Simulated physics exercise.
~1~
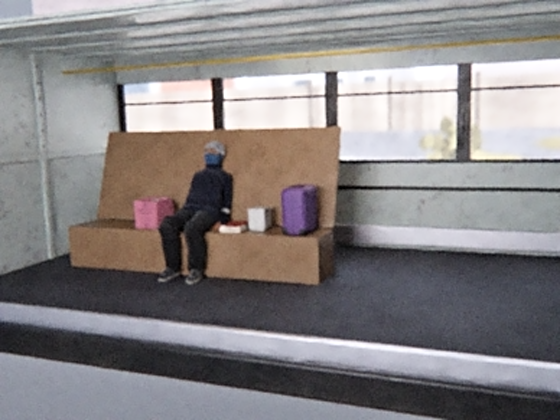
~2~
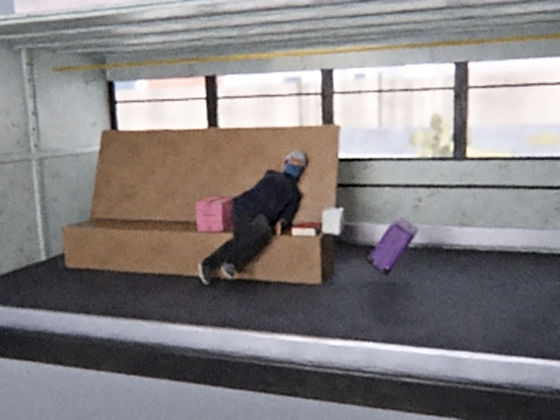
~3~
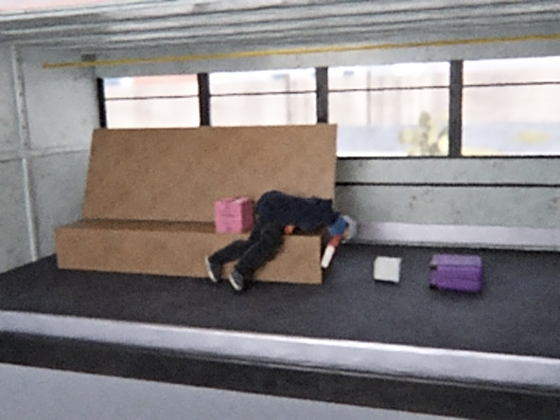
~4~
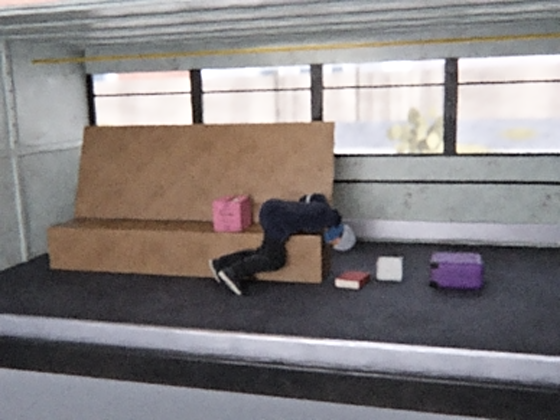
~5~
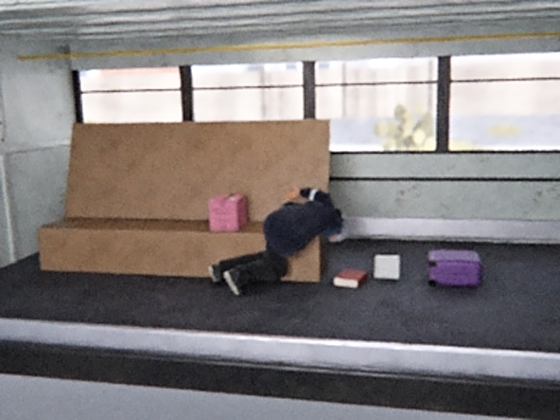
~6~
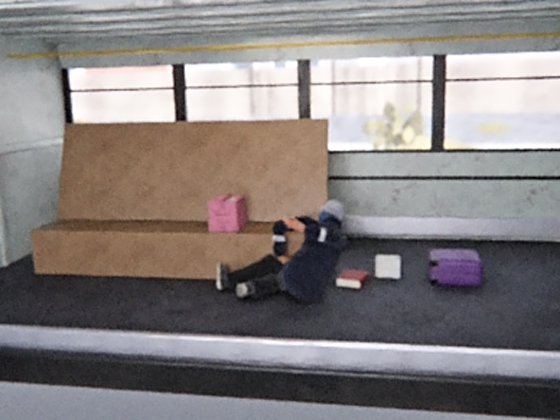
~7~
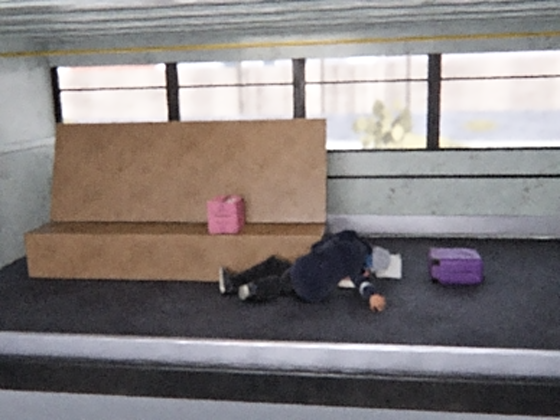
In this clip, a slumped person on a brown bench topples right as a purple case, white tub and red folder slide off the end onto the floor; the person then rolls down beside them, finally lying sprawled, while a pink holdall stays on the seat.
